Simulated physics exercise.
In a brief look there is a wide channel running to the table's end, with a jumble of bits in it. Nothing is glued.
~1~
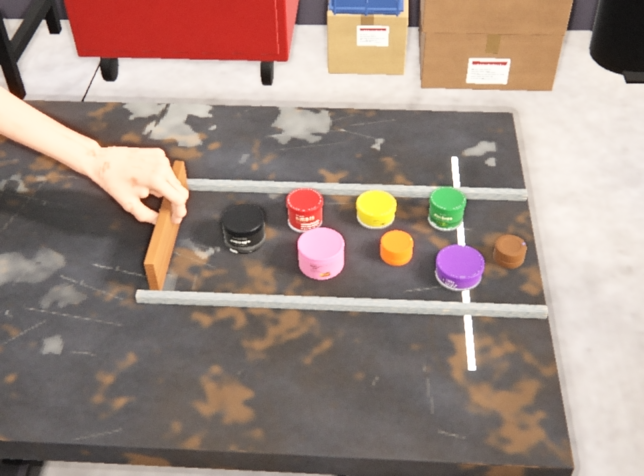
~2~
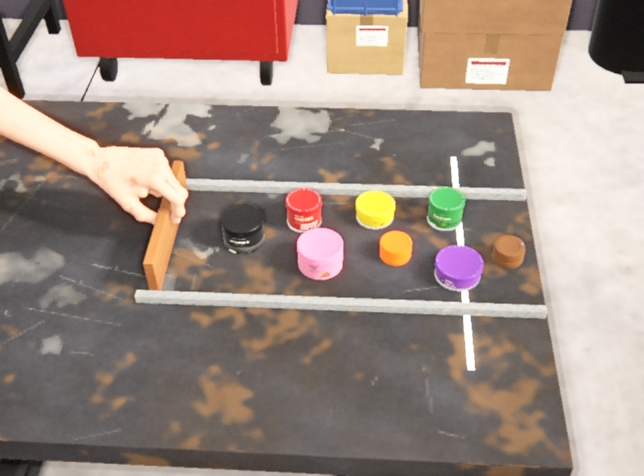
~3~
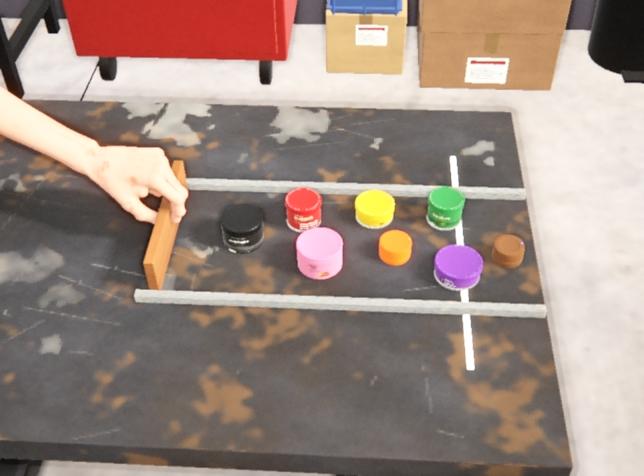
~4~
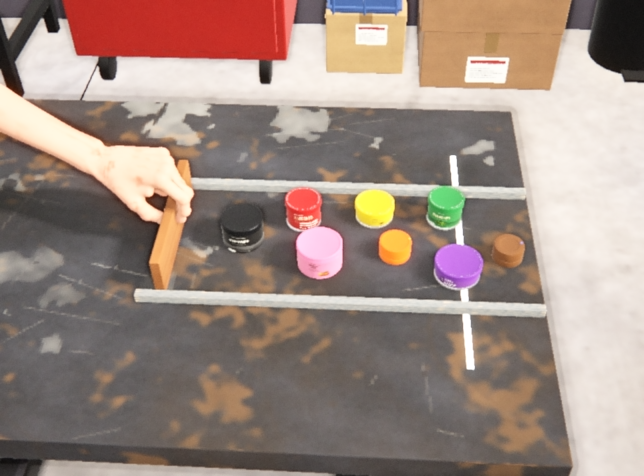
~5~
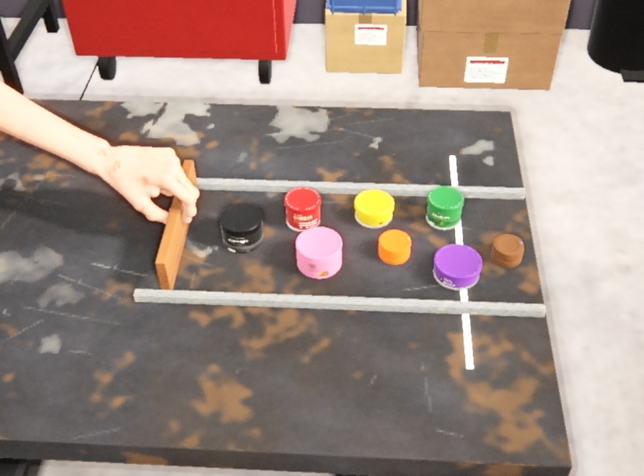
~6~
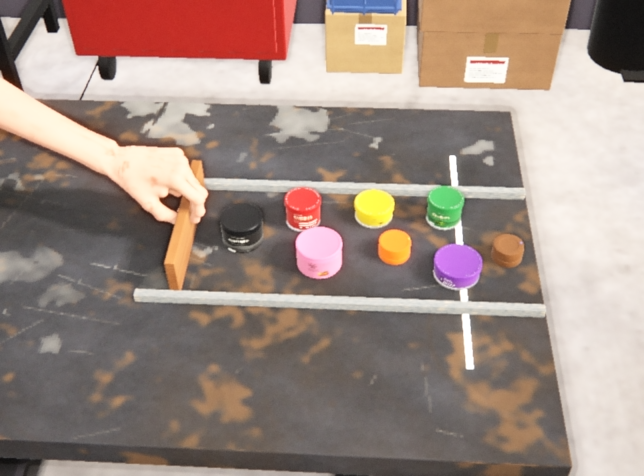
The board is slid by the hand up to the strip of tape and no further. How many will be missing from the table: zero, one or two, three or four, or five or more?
So the count of drops is a mere one or two.
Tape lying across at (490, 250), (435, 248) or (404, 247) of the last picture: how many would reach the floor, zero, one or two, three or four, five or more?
Tape one gives at least five, tape two gives none, and tape three gives not one.
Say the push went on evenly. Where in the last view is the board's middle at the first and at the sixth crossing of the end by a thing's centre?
At (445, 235) for the first, at (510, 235) for the sixth.
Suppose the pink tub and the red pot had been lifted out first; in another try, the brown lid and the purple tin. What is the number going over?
Result: 0, then 1.
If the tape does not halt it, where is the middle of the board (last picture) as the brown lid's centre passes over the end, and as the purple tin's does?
Near (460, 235) and (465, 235).
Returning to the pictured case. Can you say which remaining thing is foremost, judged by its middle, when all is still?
The brown lid.
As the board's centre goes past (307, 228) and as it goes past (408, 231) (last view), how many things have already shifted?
The first number is 3, the next one 7.
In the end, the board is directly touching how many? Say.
Result: 3 in all.
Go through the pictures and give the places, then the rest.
Brown lid (510, 252); purple tin (459, 268); green tin (447, 209); board (168, 224); tape (462, 250), in the first frame.
Purple tin (458, 268); red pot (304, 211), in the second frame.
Green tin (445, 209); board (167, 224), in the third frame.
Brown lid (508, 251); pink tub (320, 253), in the fourth frame.
Purple tin (457, 267); orange lid (394, 248), in the fifth frame.
Brown lid (508, 251); purple tin (457, 267); green tin (445, 208); board (187, 224); tape (460, 249), in the sixth frame.
A little later, none off yet; brown lid at rest near (508, 251); purple tin at rest near (457, 267); green tin at rest near (445, 208).
Next, none off yet; brown lid at rest near (508, 251); purple tin shifted about its own width near (487, 282); green tin shifted well along near (503, 207).
When it is over, the number that fall off is one or two; down, green tin.
